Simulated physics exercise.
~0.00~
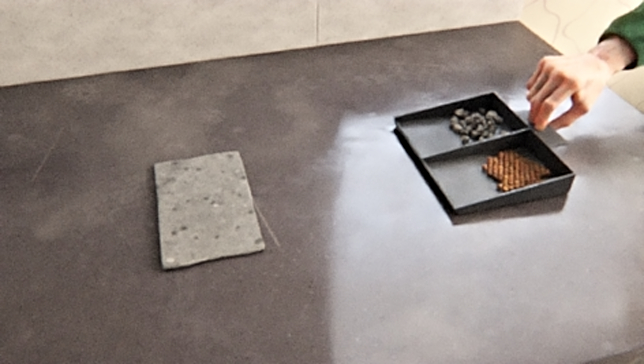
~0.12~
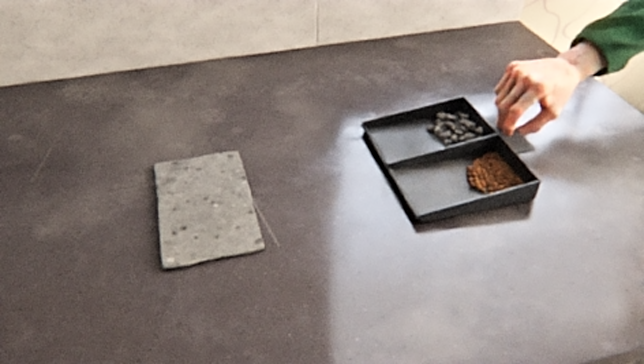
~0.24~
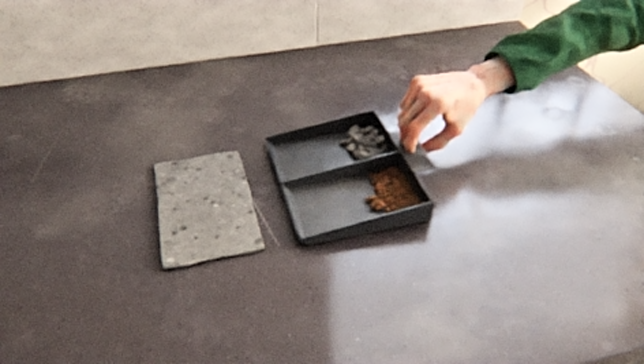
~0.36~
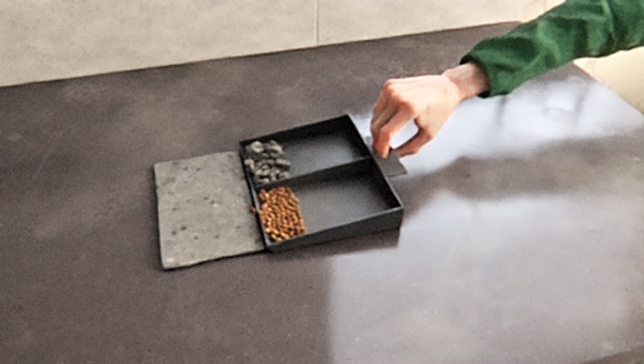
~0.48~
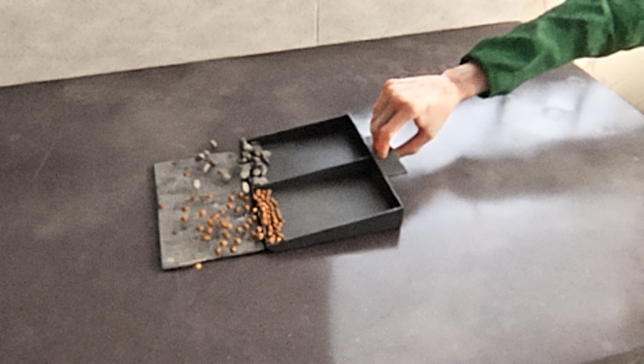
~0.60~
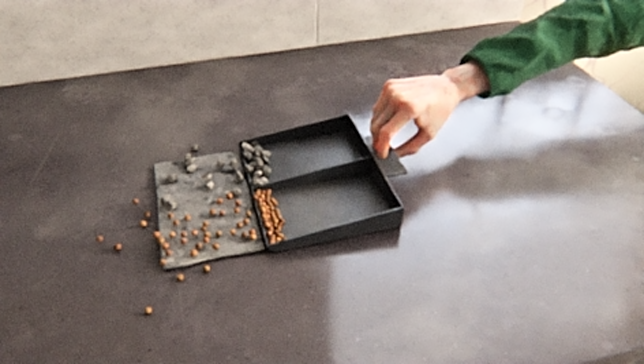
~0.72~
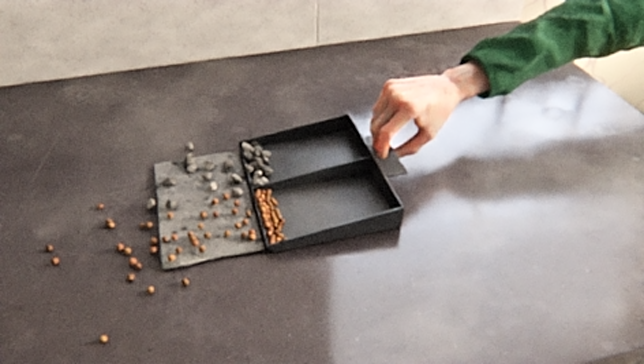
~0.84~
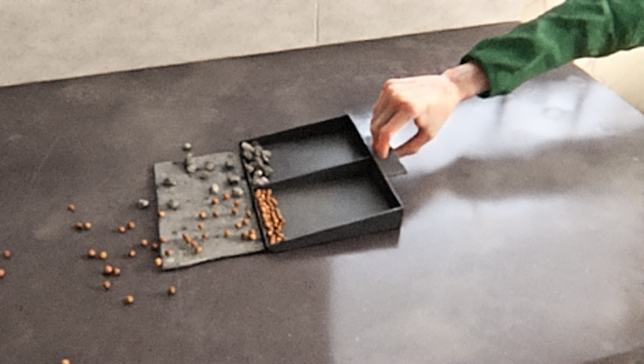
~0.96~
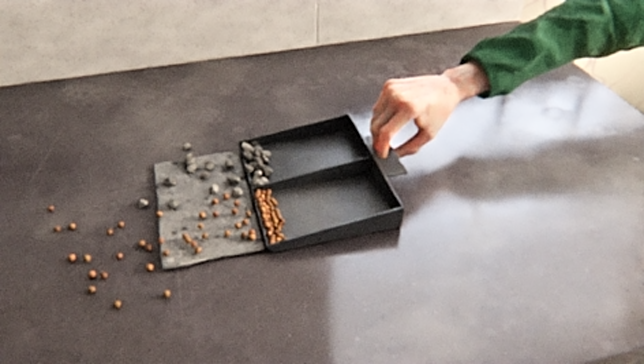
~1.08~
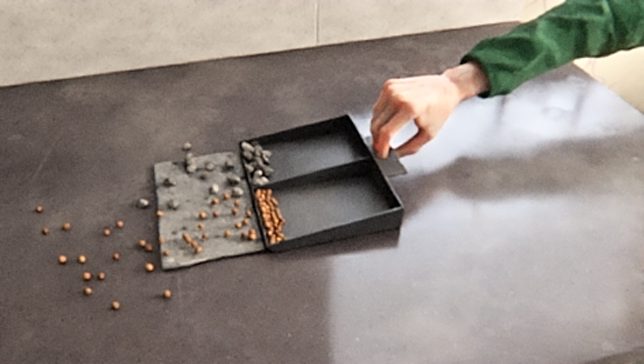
Hand sliding a divided black tray left into a grey slab, orange beads and dark pebbles spilling partly over its front.
